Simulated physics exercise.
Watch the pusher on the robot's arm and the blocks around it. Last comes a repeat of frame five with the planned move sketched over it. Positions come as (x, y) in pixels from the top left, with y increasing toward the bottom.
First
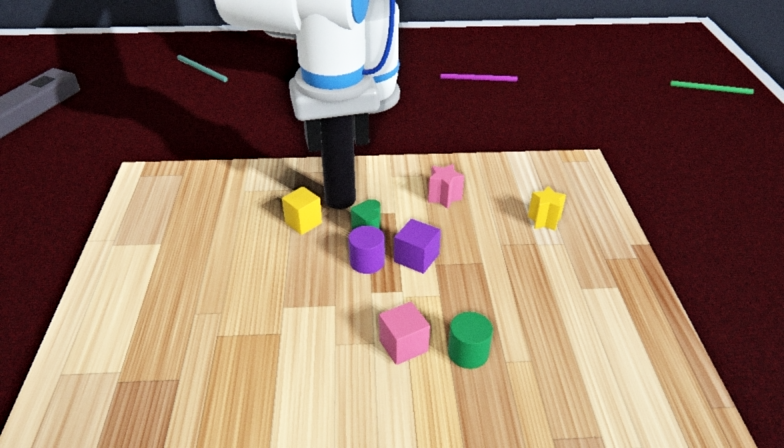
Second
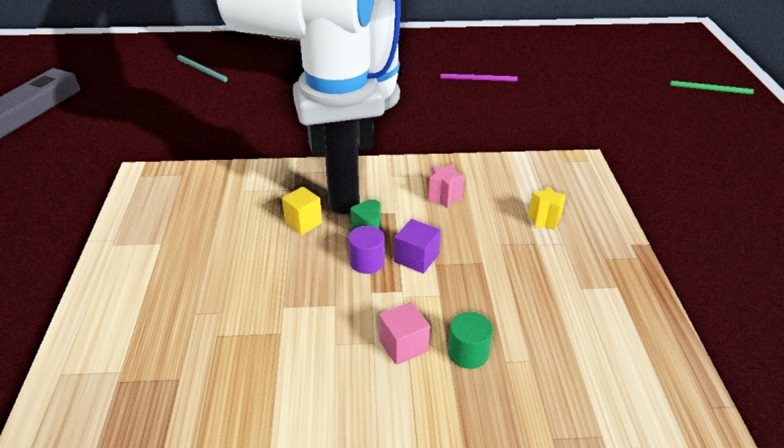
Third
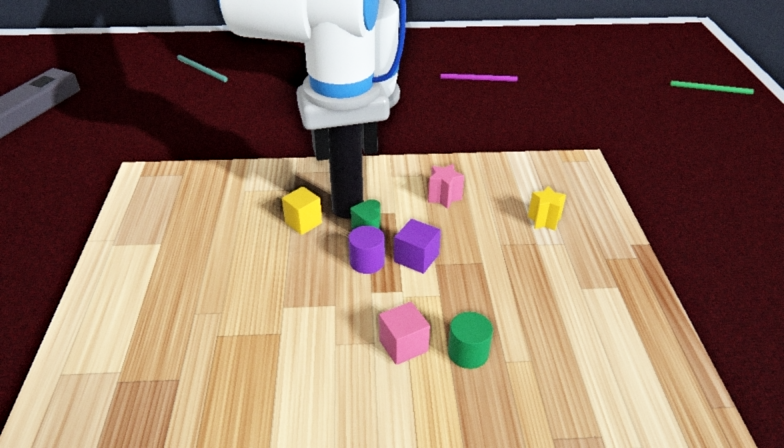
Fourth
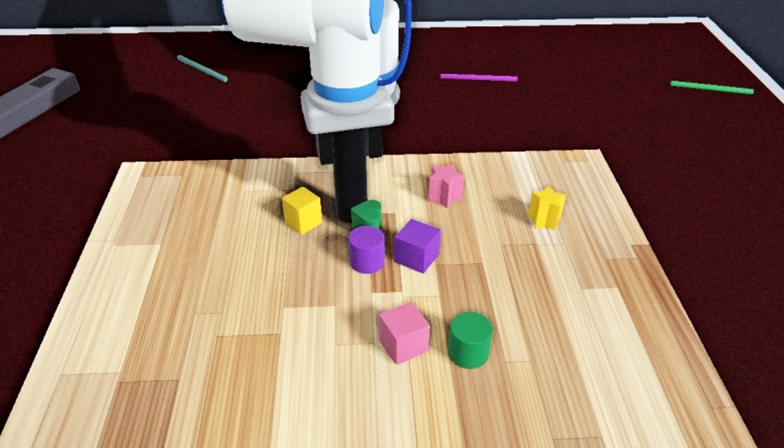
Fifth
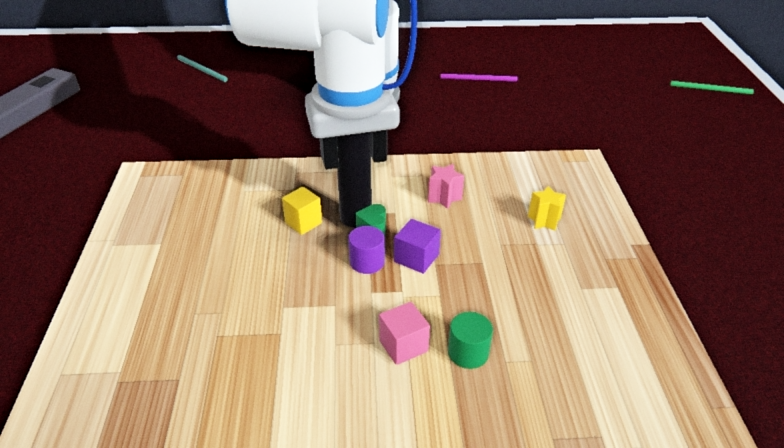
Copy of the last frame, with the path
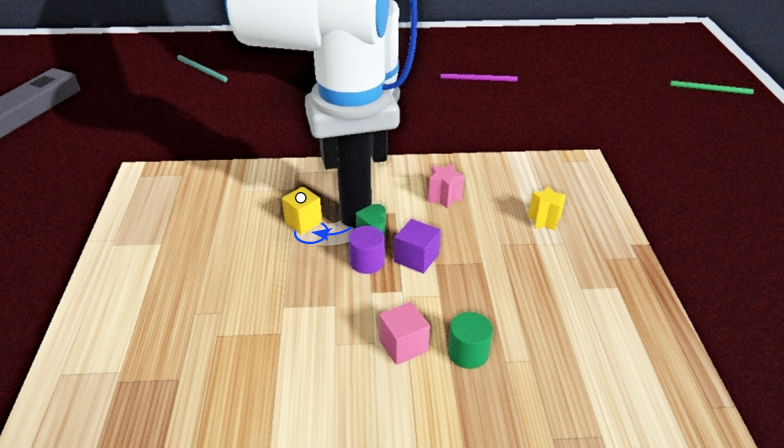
A wooden tabletop stands on a dark red floor, seen from the front and above by a still camera. A white and blue robot arm holds a black pusher down between a yellow cube and a small green block, with a purple cylinder, purple cube and pink and yellow blocks rightward, and a pink cube and green cylinder nearer. The pusher slides slightly right and nearer, finally nudging the small green block a little rightward.
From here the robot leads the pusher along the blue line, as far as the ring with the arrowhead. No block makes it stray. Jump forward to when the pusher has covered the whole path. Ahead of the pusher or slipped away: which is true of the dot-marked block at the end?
The pusher still drives it.
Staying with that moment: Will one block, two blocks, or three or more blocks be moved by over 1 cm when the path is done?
It will shift just one block.
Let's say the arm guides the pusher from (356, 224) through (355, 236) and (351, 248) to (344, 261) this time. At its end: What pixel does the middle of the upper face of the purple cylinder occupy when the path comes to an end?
In the picture, that point is around (370, 251).
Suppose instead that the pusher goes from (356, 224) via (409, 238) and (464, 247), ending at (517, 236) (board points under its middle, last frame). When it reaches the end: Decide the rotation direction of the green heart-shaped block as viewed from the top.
Looking down: Clockwise.
Path on the board, from (356, 224) through (344, 232) and (327, 234) to (311, 232); the dot is on the yellow square block.
On the path given first. Halfway along, pusher at (334, 227); nothing pushed yet.
At the end, pusher at (311, 226); yellow square block at (291, 193); green heart-shaped block in place.
